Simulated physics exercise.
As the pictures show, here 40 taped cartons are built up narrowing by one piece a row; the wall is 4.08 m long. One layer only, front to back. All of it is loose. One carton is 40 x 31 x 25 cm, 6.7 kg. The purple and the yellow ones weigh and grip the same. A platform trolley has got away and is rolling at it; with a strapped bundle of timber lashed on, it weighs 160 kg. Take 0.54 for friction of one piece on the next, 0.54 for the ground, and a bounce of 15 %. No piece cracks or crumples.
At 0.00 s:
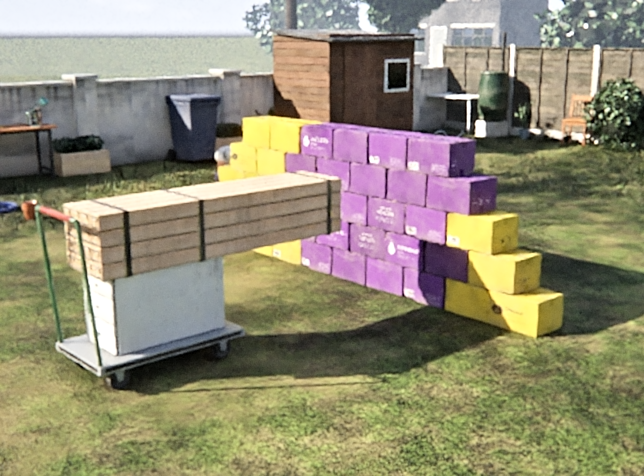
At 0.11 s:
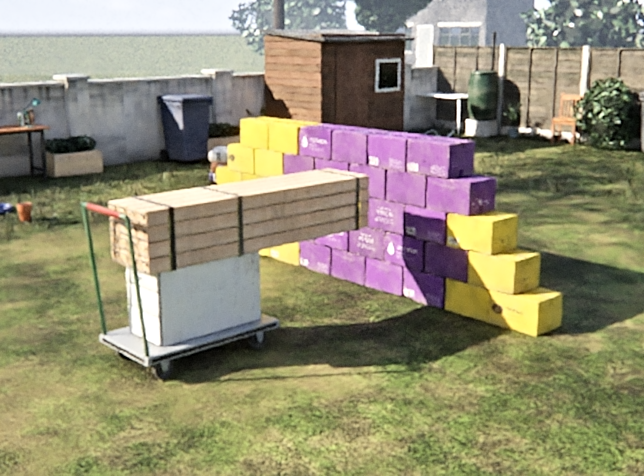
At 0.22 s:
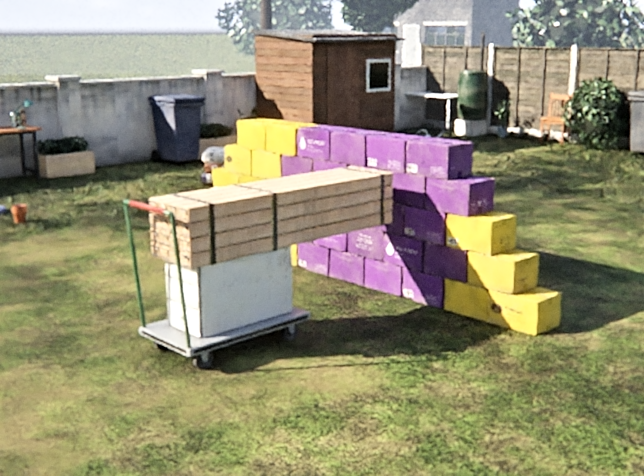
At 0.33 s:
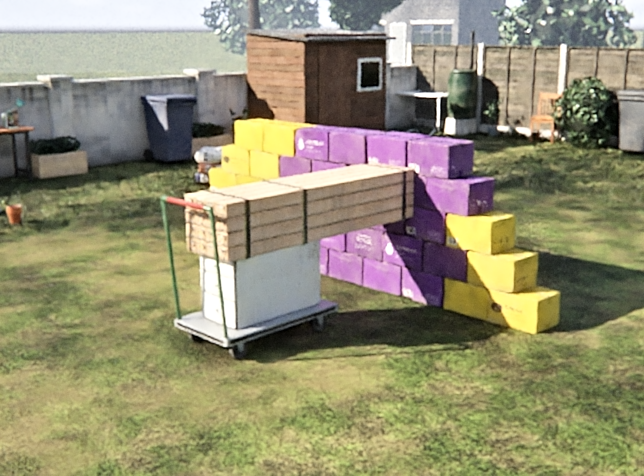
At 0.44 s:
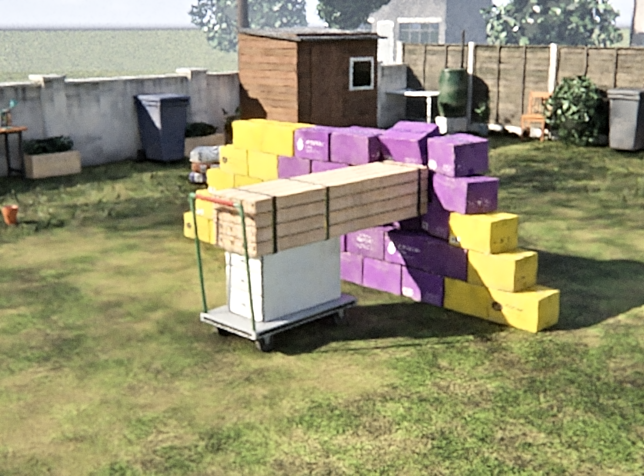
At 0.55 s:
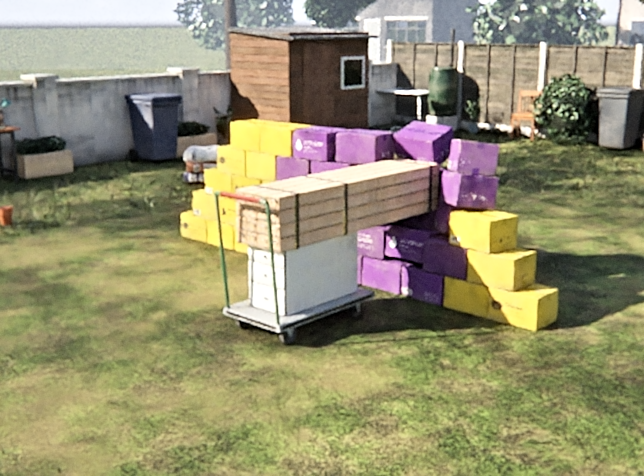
A trolley carrying a long stack of wooden planks on a white block rolled across the grass into a stepped wall of purple and yellow boxes, shoving some purple ones back and tilting them.
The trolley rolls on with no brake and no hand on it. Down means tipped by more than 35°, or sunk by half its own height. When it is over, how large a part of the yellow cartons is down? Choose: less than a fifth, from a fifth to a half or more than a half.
The part is under a fifth.
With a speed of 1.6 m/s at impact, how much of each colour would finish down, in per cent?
In that case yellow 0, purple 40 per cent.
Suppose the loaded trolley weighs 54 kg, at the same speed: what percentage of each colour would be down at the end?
In that case yellow 0, purple 40 per cent.
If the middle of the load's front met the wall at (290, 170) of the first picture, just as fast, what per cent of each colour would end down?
Then yellow 20, purple 30 per cent.
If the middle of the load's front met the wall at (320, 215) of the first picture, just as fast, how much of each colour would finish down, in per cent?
In that case yellow 0, purple 20 per cent.
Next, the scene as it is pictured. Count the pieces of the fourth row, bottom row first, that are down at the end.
3 of them.
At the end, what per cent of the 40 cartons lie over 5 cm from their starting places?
It is 35 per cent.
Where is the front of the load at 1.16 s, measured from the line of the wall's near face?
Roughly 115 cm.
By 0.80 s, load 78 cm past the wall's line, still rolling; none of the 18 yellow cartons down (8 of 40 in all colours); top yellow carton unmoved.
By 1.16 s, load 1.17 m past the wall's line, still rolling; none of the 18 yellow cartons down (9 of 40 in all colours); top yellow carton unmoved.
When it is over (2.2 s), load 1.35 m past the wall's line, stopped; none of the 18 yellow cartons down (9 of 40 in all colours); top yellow carton unmoved; top purple carton unmoved. That is 0 per cent. In pixels of the last frame, middles, top yellow carton near (287, 139), top purple carton near (322, 144).
